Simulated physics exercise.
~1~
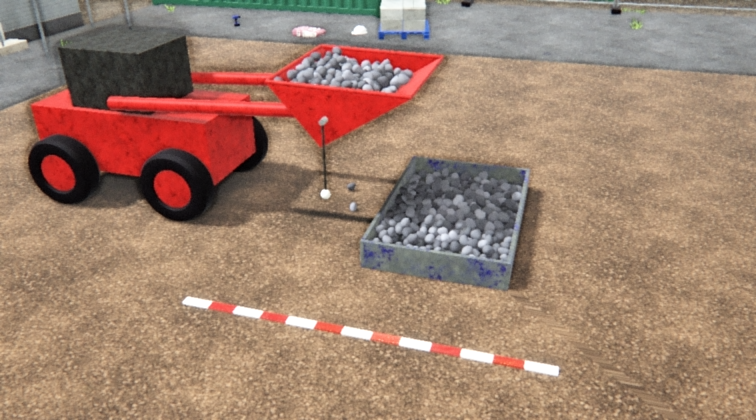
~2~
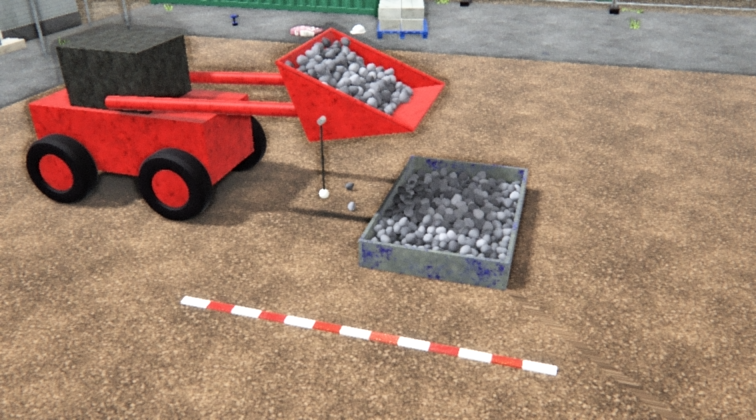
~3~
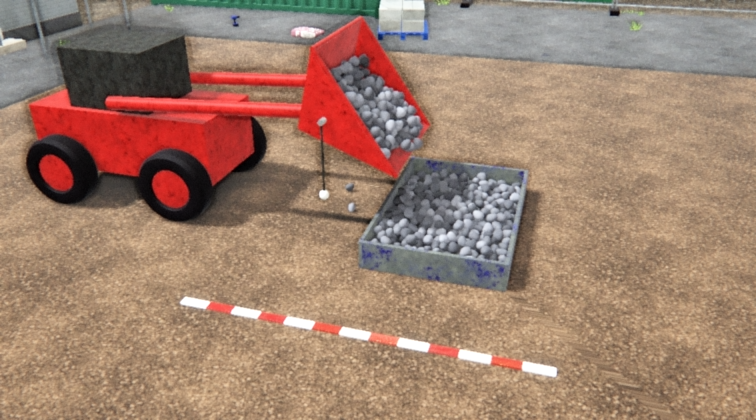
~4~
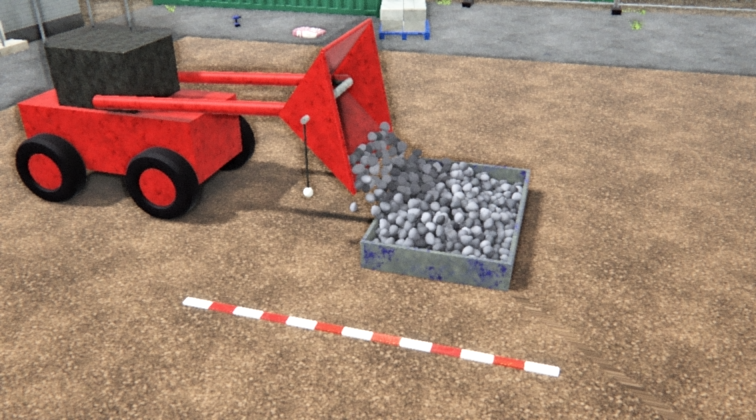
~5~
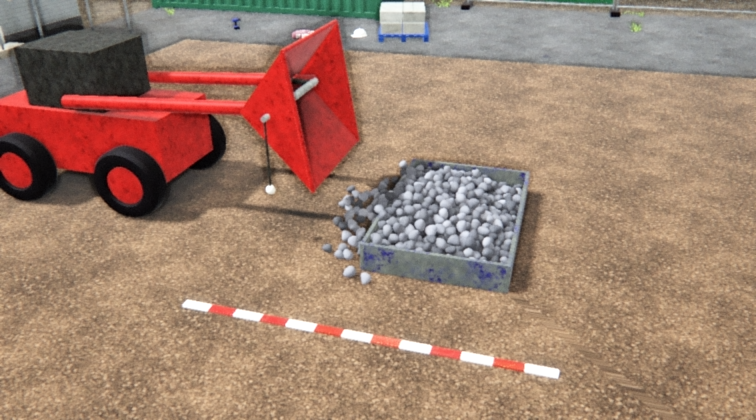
On a patch of brown, gritty ground, a red loader with black wheels holds a raised bucket of grey stones beside a low grey bin that already contains some. A red and white striped bar lies in front. The bucket tips forward to the right, and the stones slide towards its lower edge. As it tilts steeply, they pour out in a heap over the bin's left side, while the loader starts rolling back to the left. It draws farther away with its bucket empty, leaving the bin full and a small scatter of stones on the ground beside its left edge.
